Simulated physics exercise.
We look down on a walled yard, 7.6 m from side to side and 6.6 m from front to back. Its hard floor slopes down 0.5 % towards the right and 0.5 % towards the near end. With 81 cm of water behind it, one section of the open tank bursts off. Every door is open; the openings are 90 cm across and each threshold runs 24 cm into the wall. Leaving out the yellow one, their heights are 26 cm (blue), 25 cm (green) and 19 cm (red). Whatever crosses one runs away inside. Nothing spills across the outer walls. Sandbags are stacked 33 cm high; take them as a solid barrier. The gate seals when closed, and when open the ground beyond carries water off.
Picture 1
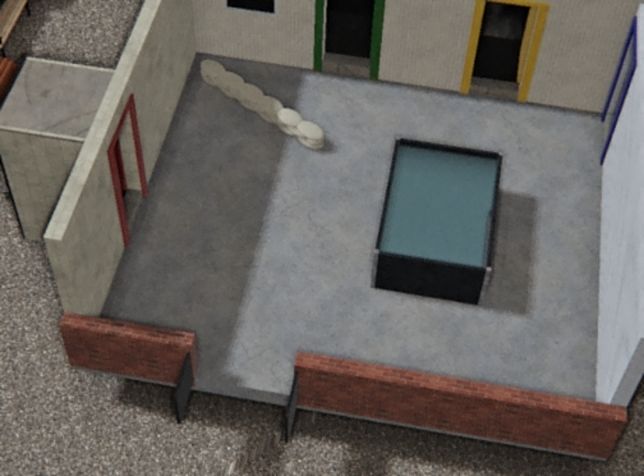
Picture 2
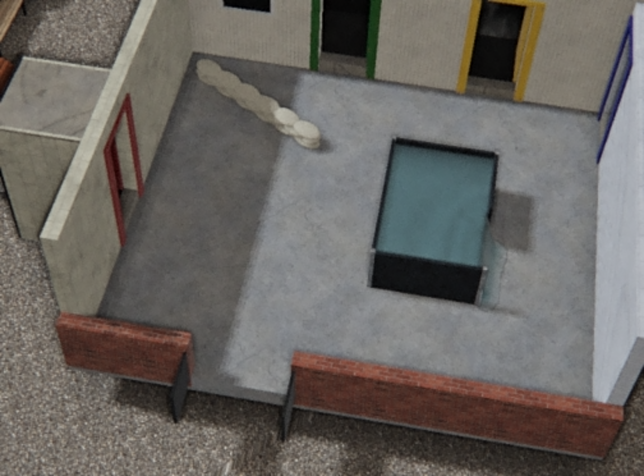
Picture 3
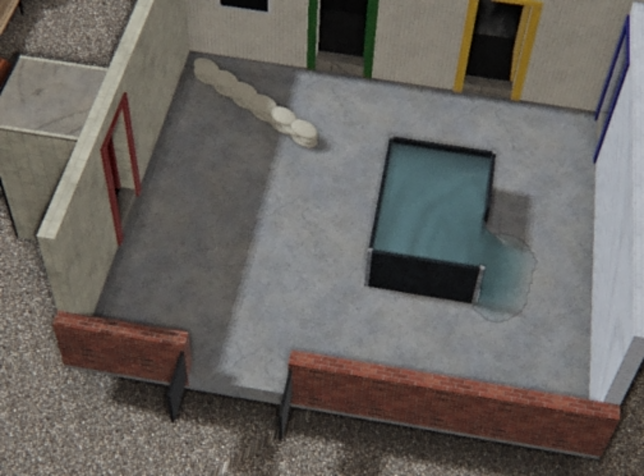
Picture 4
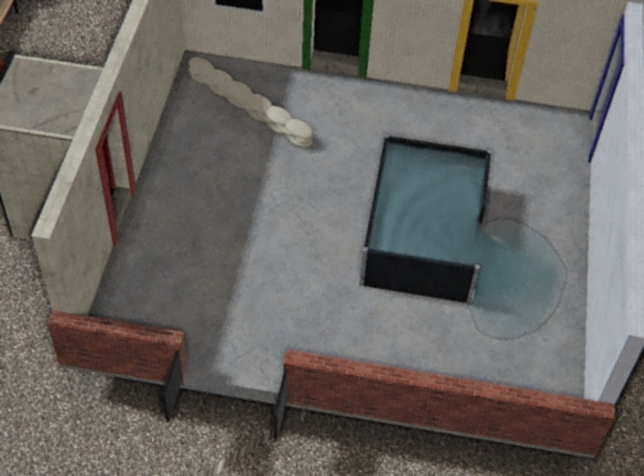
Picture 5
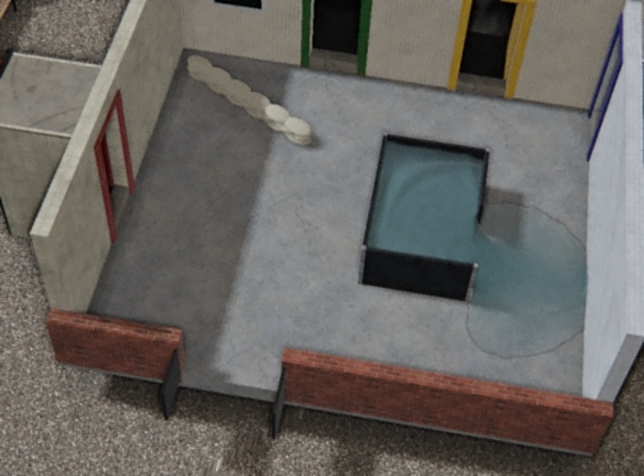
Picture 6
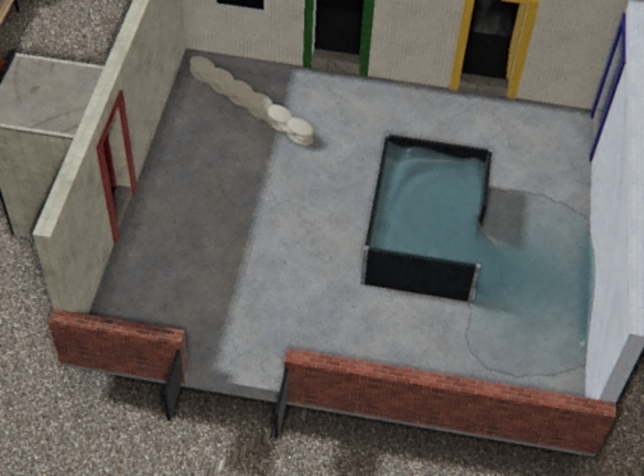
Water pours from the right side of an open tank and spreads across the grey yard floor.
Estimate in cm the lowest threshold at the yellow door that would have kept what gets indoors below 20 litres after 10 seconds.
About 9 cm.
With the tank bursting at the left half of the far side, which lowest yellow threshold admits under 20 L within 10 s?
Some 21 cm.
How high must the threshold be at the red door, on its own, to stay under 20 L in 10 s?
Roughly 7.5 cm at red.
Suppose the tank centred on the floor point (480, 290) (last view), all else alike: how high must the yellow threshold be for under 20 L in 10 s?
Then roughly 8.5 cm.
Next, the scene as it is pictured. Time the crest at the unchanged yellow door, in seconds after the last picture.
Near 2.6 s.
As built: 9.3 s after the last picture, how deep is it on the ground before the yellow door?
Some 5.0 cm.
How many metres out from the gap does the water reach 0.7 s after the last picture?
About 3.8 m.
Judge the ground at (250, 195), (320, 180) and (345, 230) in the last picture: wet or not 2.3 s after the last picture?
In that order: Not reached, dry, dry.
Then, 0.7 s after the last picture water covers 15 % of the floor, deepest (52 cm) near (583, 429); it has not reached the yellow door.
Then, 2.3 s after the last picture water covers 40 % of the floor, deepest (38 cm) near (583, 429); 16 cm at the yellow door, 0 litres in over its 19 cm threshold.
Then, 9.3 s after the last picture water covers 95 % of the floor, deepest (12 cm) near (157, 128); 5 cm at the yellow door, 0 litres in over its 19 cm threshold.
At the yellow door as built, the water peaked near 17 cm, 2.5 s after the last picture.
Run again over the same 10 s with other heights there, 31 litres in over 7.5 cm, 14 litres over 10 cm. The limit of 20 litres is kept from about 9 cm up.
